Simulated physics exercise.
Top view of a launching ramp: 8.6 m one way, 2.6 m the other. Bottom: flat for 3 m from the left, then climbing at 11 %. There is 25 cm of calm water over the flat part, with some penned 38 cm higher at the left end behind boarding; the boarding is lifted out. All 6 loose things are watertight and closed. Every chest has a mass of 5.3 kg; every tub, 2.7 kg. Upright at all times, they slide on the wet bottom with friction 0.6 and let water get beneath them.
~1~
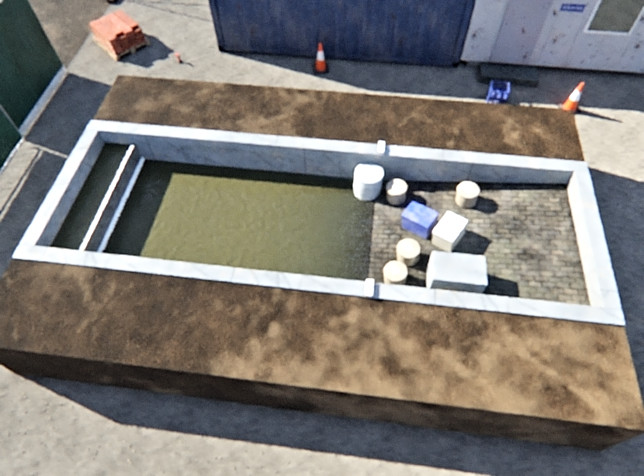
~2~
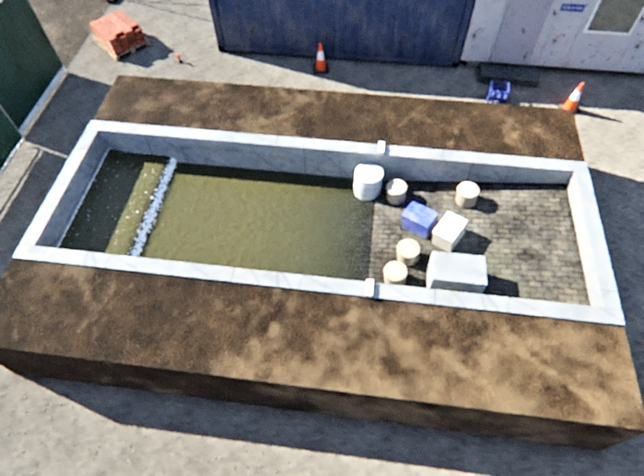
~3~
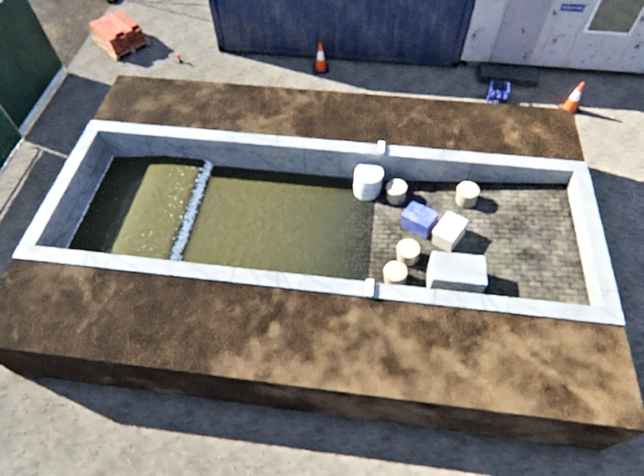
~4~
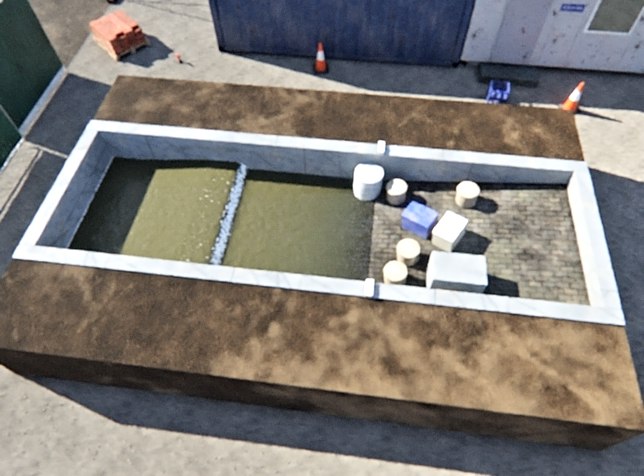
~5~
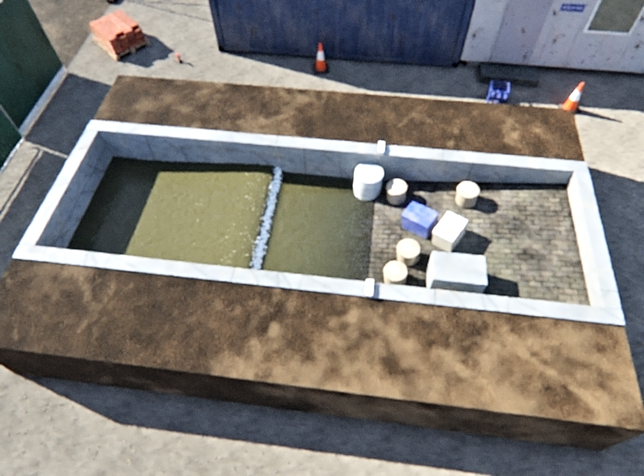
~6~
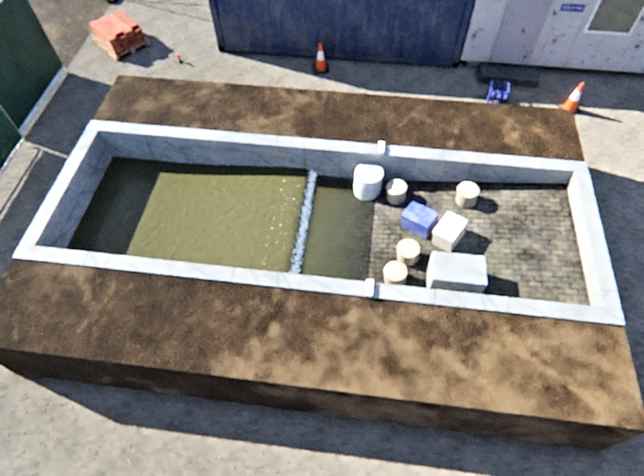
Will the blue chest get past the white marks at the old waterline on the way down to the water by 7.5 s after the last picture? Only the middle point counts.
Through.
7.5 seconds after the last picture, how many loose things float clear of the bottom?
3 at that moment.
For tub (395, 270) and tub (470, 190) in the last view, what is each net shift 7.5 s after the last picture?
250 cm, 120 cm.
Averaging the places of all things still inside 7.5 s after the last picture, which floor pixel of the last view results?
Somewhere near (363, 242).
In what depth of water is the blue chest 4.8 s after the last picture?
Depth: About 7 cm.
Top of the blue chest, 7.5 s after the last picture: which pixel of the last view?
About (271, 238).
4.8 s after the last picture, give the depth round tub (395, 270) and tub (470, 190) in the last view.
Close to 22 and 5 centimetres.
Then, 0.6 s after the last picture the blue chest is near (422, 214), 0.0 m from its start, aground; 0 of 6 are over the mark; 0 afloat.
Then, 2.5 s after the last picture the blue chest is near (455, 190), 0.8 m from its start, afloat; 0 of 6 are over the mark; 4 afloat.
Then, 4.8 s after the last picture the blue chest is near (384, 190), 0.8 m from its start, afloat; 2 of 6 are over the mark; 4 afloat.
Then, 7.5 s after the last picture the blue chest is near (271, 238), 2.6 m from its start, afloat; 3 of 6 are over the mark; 3 afloat.
